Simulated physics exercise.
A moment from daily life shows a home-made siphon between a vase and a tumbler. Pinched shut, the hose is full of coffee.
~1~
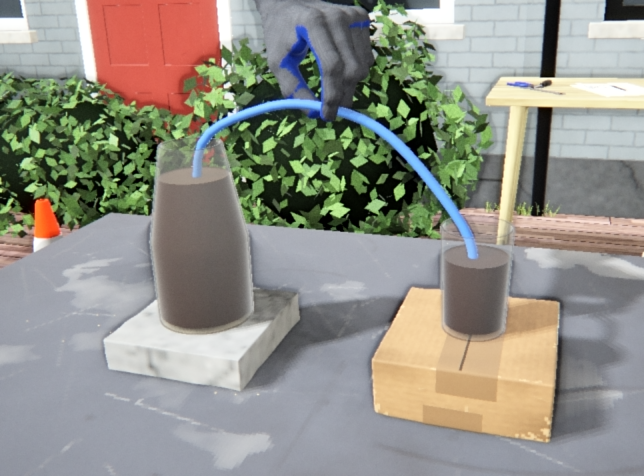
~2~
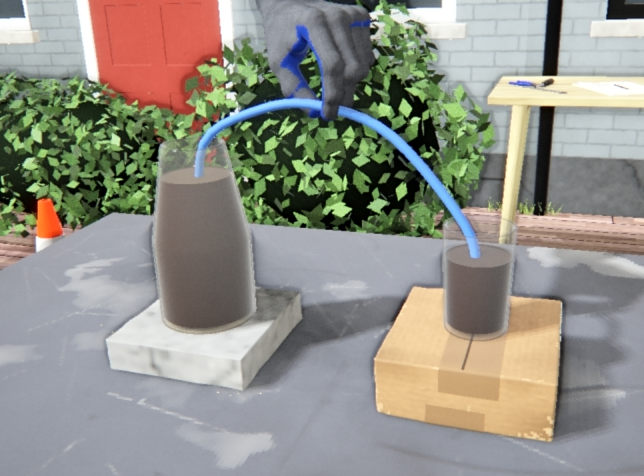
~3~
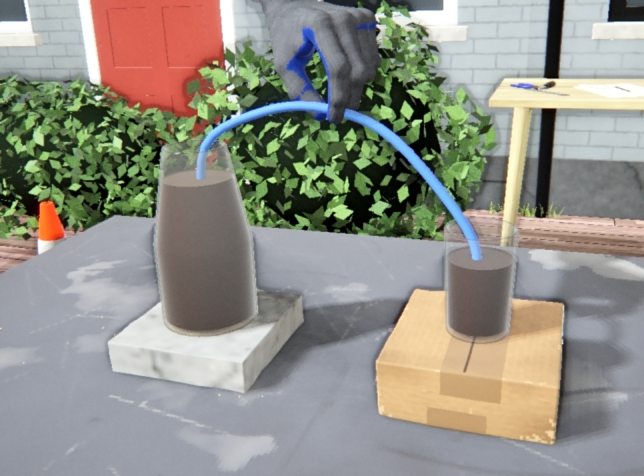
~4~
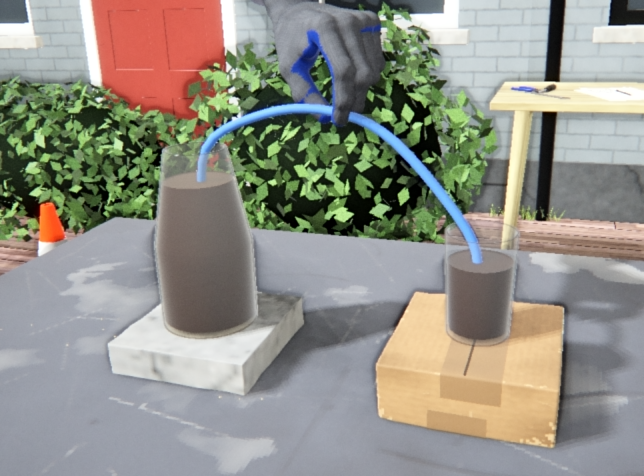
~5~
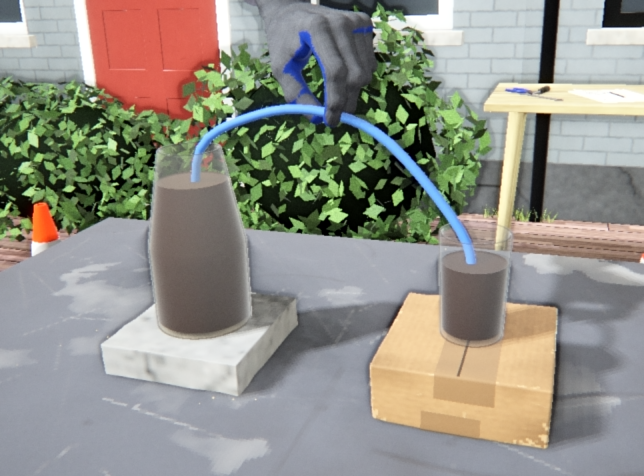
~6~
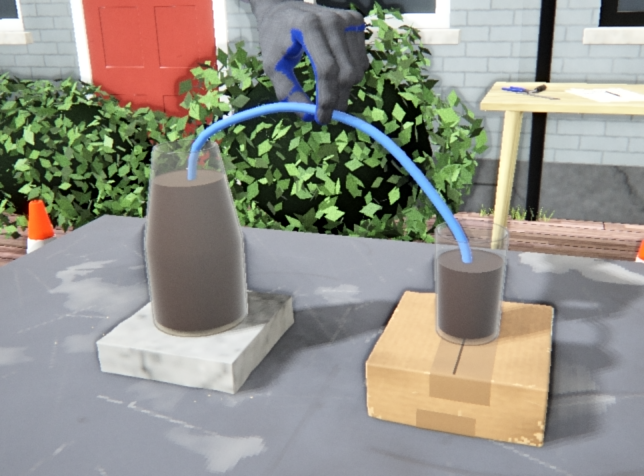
At the start, a dark gloved hand holds a blue hose arched between a tall vase of brown liquid on a pale slab at left and a smaller tumbler on a cardboard box at right. The view shifts slightly while the hand keeps its grip, and both liquid levels show no clear change.
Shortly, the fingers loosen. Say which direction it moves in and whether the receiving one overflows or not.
Prediction - flow - rightward, taker - overflow.
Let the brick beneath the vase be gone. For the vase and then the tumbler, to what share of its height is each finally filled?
In that order they come to 75 and 85 in a hundred of their heights.
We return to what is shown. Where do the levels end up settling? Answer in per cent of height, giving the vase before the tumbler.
Near 65 in a hundred for the first, near 100 in a hundred for the second.
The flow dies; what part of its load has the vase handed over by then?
About 15 in a hundred.
A moment on, the vase is about three quarters full; the tumbler is nearly full.
Further on, the vase is about two thirds full; the tumbler is full to the brim; a puddle lies under the lower one.
When it is over, the vase is about two thirds full; the tumbler is full to the brim; a puddle lies under the lower one; the two surfaces are level.
